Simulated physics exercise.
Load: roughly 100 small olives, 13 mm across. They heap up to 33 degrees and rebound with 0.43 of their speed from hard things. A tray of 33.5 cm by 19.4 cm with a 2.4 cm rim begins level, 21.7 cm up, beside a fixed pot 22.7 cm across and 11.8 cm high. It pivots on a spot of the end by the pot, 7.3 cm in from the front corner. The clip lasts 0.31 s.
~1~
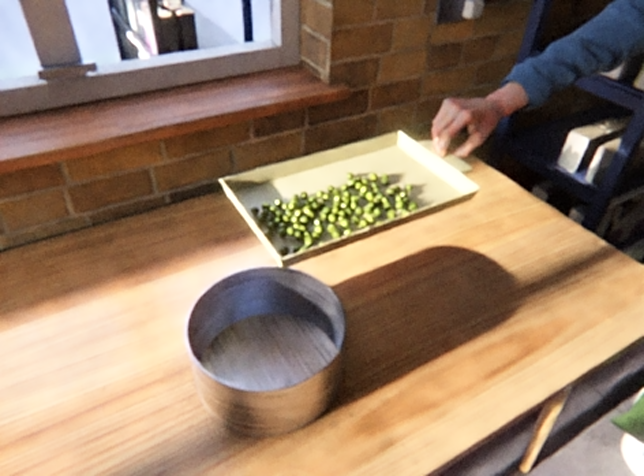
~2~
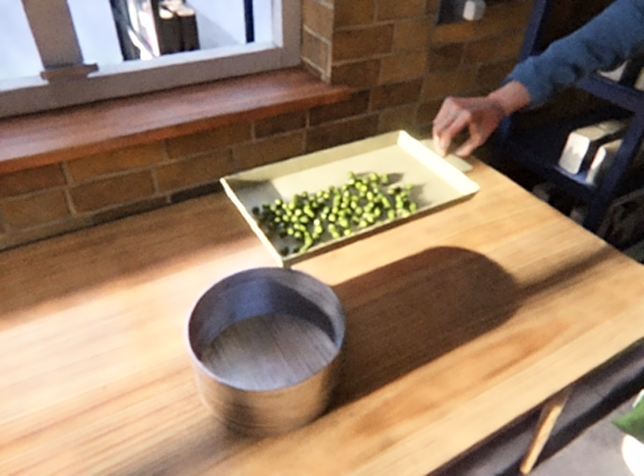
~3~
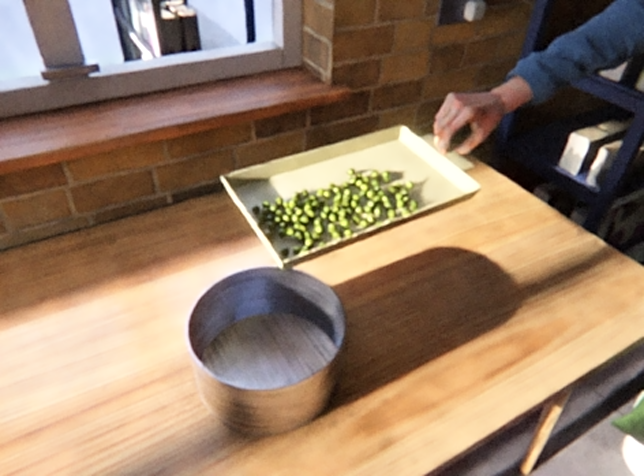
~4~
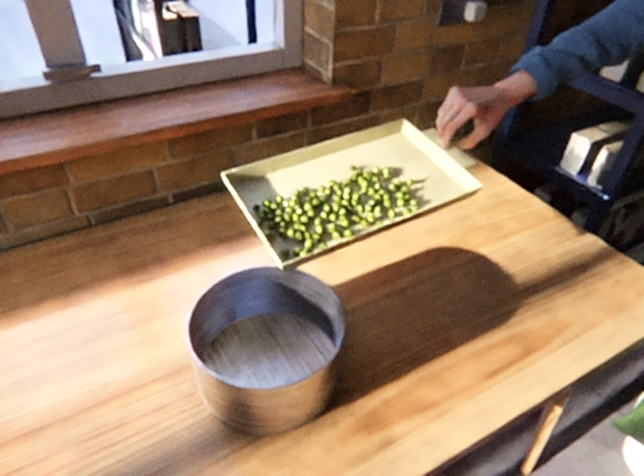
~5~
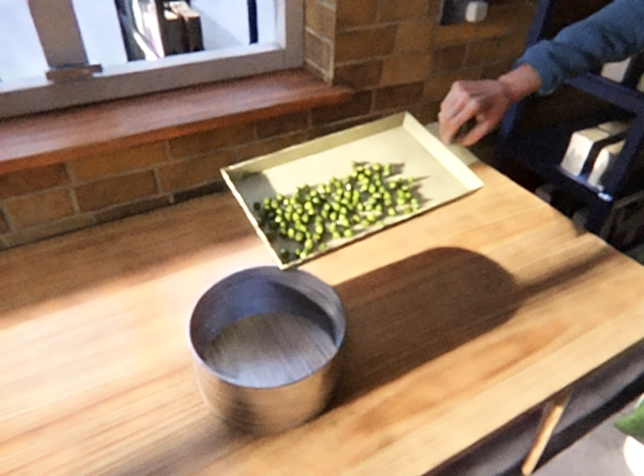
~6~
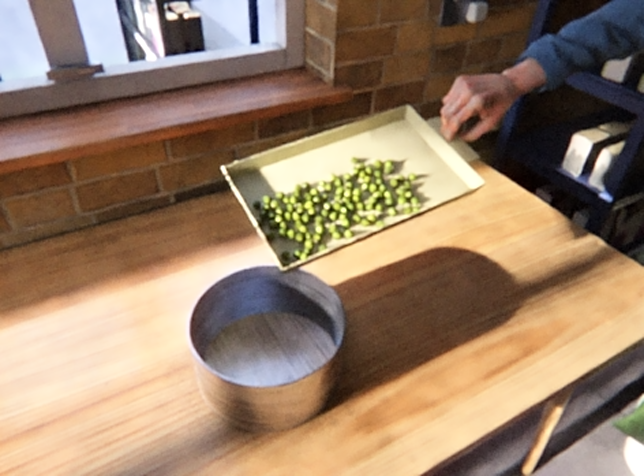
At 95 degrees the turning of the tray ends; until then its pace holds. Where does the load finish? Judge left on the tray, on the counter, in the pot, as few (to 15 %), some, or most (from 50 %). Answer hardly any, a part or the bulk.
Left on the tray: Hardly any; on the counter: A part; in the pot: The bulk.
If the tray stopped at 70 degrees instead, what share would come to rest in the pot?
It would be near 0 per cent.
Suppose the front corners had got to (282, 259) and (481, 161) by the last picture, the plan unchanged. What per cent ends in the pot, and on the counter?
Pot 100, counter 0.
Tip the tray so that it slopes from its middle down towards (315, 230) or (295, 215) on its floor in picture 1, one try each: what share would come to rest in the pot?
Some 100 and 70 per cent.
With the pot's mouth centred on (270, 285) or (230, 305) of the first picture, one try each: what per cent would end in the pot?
Some 70 and 45 per cent.
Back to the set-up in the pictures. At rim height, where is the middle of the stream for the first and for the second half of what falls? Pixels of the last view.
First near (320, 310), later near (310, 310).
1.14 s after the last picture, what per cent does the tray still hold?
Roughly 100 per cent.
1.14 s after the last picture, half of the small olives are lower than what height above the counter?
About 24 cm.
Then, 0.68 s after the last picture, tilt 52 degrees; the tray holds 100 %, the pot 0 %.
Then, 1.14 s after the last picture, tilt 77 degrees; the tray holds 100 %, the pot 0 %.
Then, 1.66 s after the last picture, tilt 95 degrees; the tray holds 15 %, the pot 50 %.
In the end, tray 0 %, counter 25 %, pot 75 %.
